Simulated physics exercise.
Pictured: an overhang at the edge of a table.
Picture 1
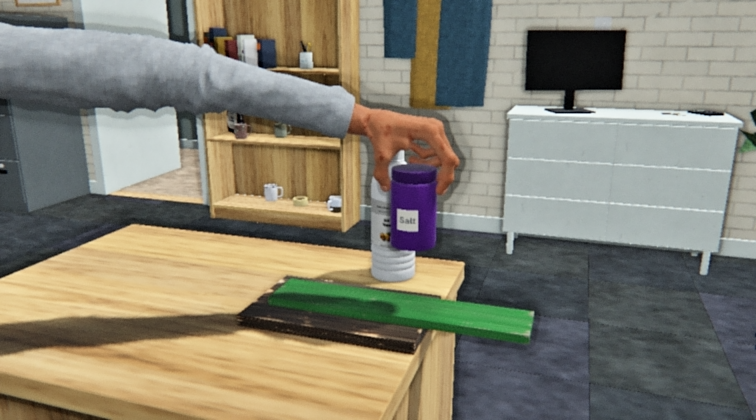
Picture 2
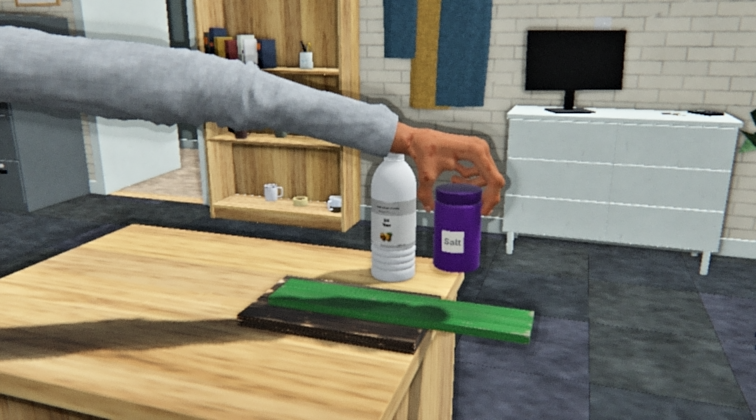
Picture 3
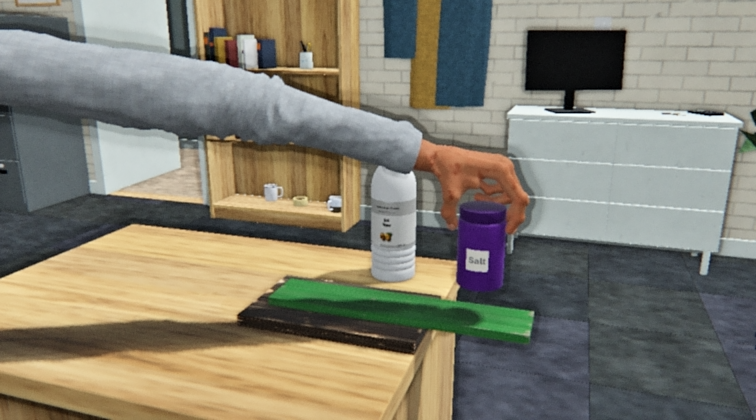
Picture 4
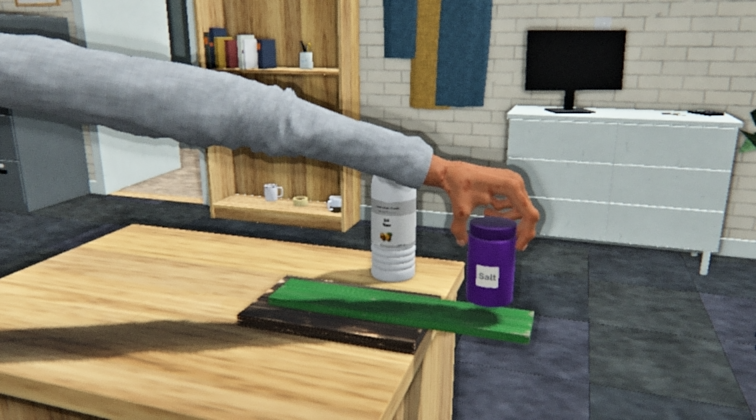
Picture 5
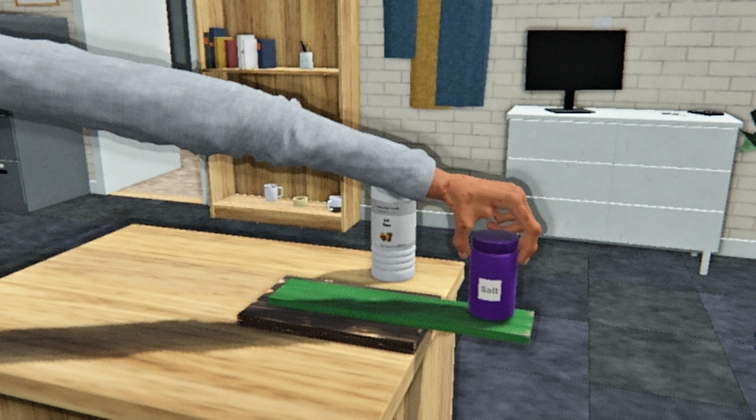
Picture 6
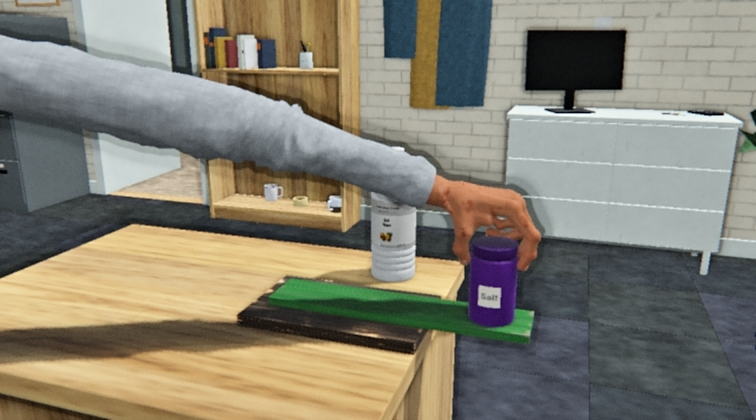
At the corner of a wooden table, a hand carried a purple salt jar rightward past a white bottle, then lowered it onto the overhanging end of a green board and kept hold of it.
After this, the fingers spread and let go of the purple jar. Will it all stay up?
Leaves the table.
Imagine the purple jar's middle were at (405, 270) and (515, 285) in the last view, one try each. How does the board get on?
Stays put, then Topples.
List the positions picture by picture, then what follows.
The first frame shows on its way; purple jar (414, 207); black slab (343, 310).
The second frame shows on its way; purple jar (457, 227); white bottle (394, 213).
The third frame shows on its way; purple jar (481, 245); green board (397, 308).
The fourth frame shows on its way; purple jar (491, 261); black slab (343, 310).
The fifth frame shows on its way; purple jar (493, 274); white bottle (394, 213).
The sixth frame shows set down, still held; purple jar (493, 281); green board (397, 308).
Then, 0.50 s past the last view, purple jar now down on the floor or falling; green board rocked 54° from its first pose.
Then, 0.70 s past the last view, green board now down on the floor or falling.
Then, 0.80 s past the last view, things are still on the move.
Then, 1.00 s past the last view, as before.
Finally, down on the floor or falling, purple jar and green board; the other 2 still in place. The board tips off the edge.
